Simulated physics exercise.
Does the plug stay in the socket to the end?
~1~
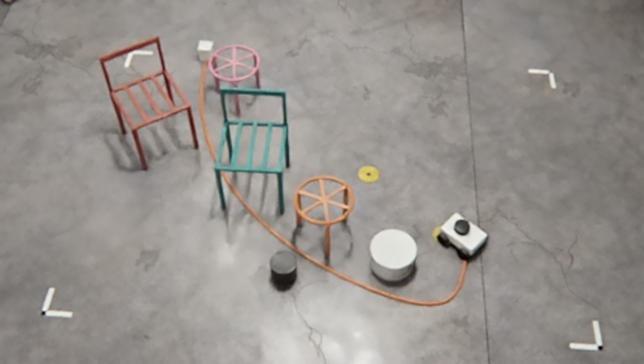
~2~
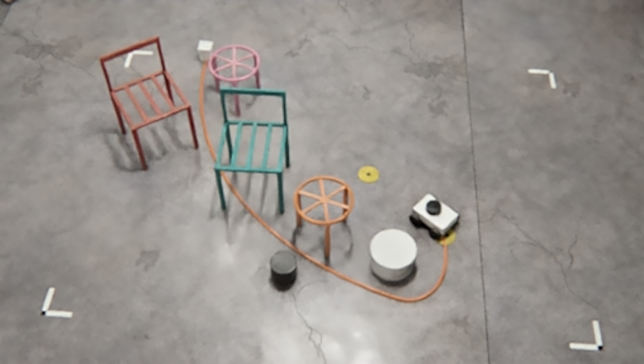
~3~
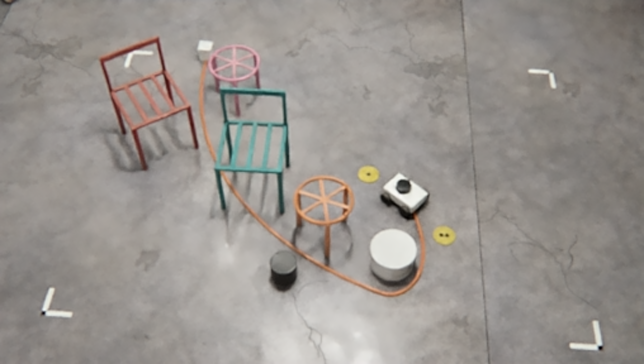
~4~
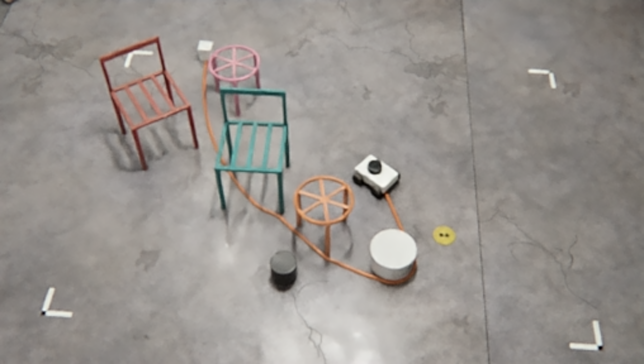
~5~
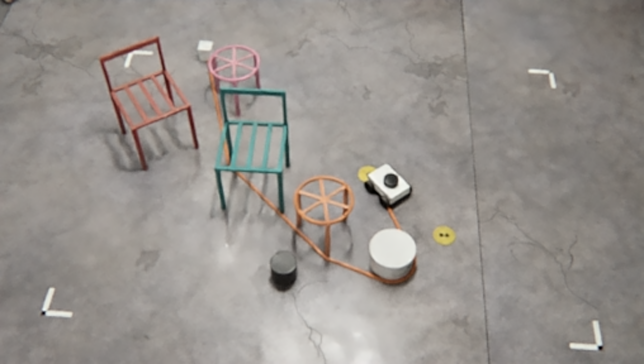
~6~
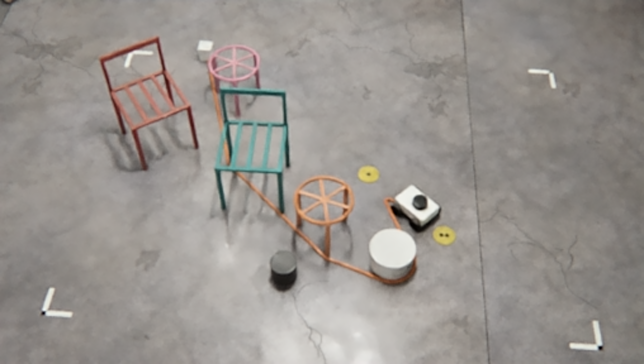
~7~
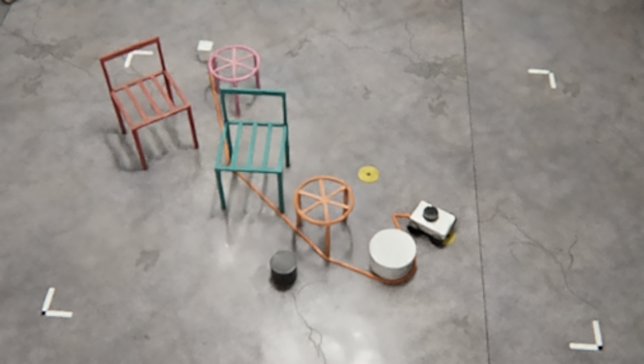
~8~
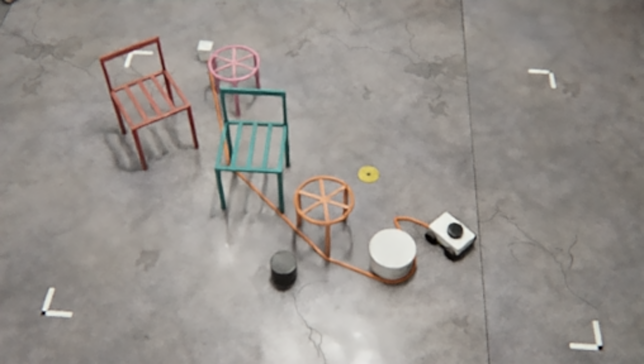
Yes, the plug holds in the small white socket block while the cart drives out to the far mark and back.
